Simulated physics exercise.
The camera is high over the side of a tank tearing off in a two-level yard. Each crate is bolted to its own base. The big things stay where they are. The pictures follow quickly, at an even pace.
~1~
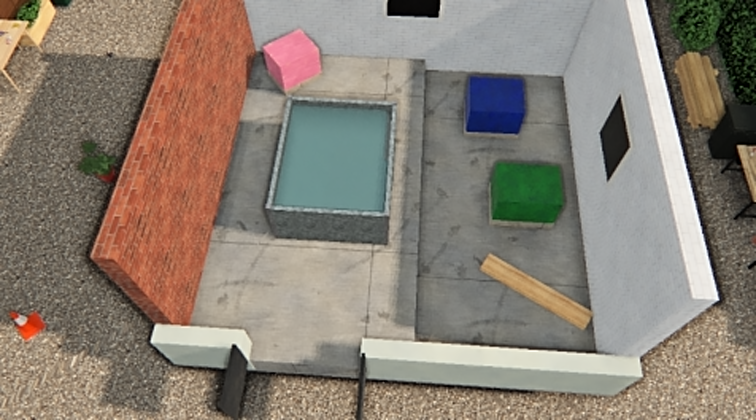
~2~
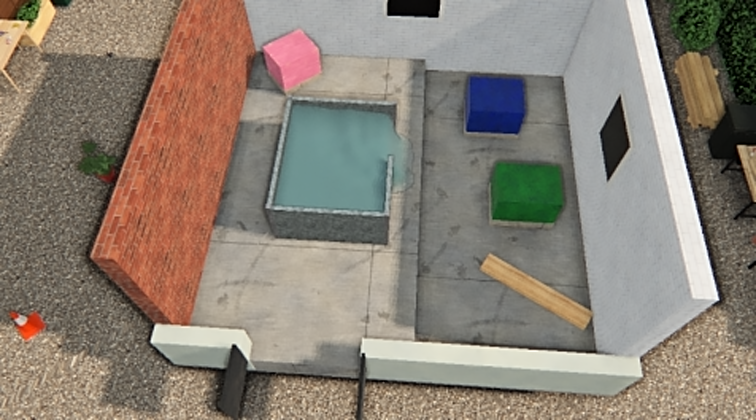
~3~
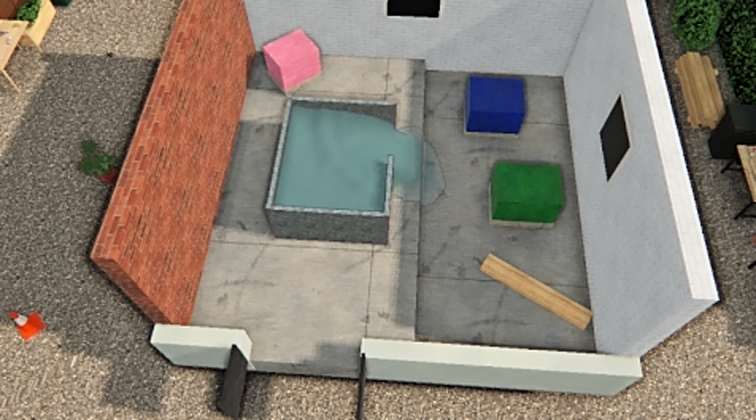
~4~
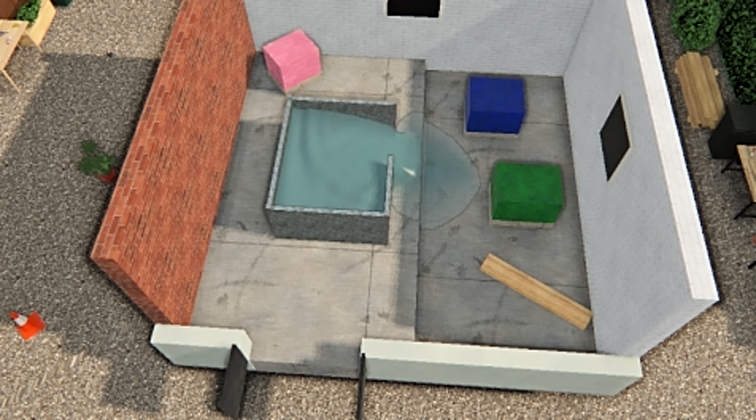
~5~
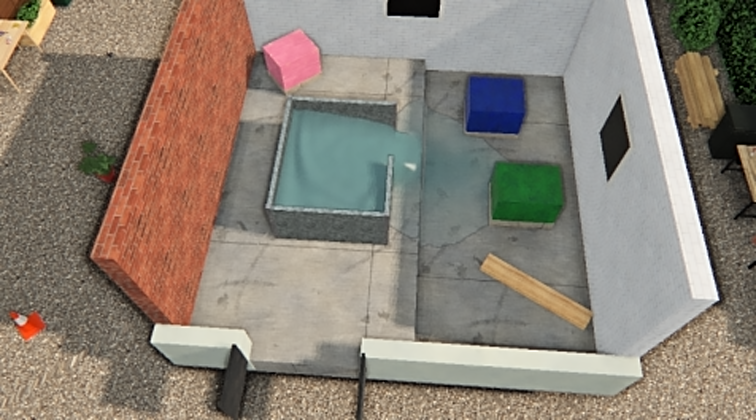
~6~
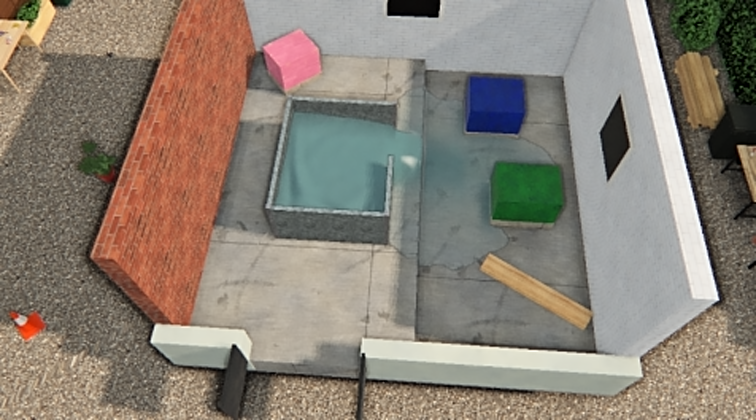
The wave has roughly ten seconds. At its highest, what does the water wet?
One by one: The green crate is soaked; the pink crate keeps dry; the blue crate is soaked.
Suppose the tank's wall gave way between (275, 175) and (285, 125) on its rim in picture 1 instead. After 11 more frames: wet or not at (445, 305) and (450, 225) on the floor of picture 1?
One after the other: Clear, no water.
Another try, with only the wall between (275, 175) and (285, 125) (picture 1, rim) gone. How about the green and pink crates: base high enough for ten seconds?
One by one: The green one stays dry; the pink one gets wet.
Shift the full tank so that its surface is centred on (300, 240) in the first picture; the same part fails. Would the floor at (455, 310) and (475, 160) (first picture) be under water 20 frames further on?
As listed: Wet, flooded.
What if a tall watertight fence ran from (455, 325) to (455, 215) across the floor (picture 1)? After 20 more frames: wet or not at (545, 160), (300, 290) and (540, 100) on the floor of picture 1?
As listed: Under water, free of water, wet.
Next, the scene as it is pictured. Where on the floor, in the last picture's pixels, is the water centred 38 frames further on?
At about (465, 200).
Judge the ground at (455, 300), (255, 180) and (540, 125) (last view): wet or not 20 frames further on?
In that order: Wet, dry, wet.
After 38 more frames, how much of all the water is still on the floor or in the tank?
Near 100 in a hundred.
A moment on, water covers 30 % of the floor; the green crate water round its plinth, the pink crate not reached, the blue crate water round its plinth.
Next, water covers 45 % of the floor; the green crate water round its plinth, the pink crate not reached, the blue crate water round its plinth.
Then, water covers 50 % of the floor; the green crate water round its plinth, the pink crate not reached, the blue crate water round its plinth.
Later, water covers 50 % of the floor; the green crate water round its plinth, the pink crate water round its plinth, the blue crate water round its plinth.
In the end, water covers 50 % of the floor; the green crate was topped, the pink crate stayed above the water, the blue crate was topped.
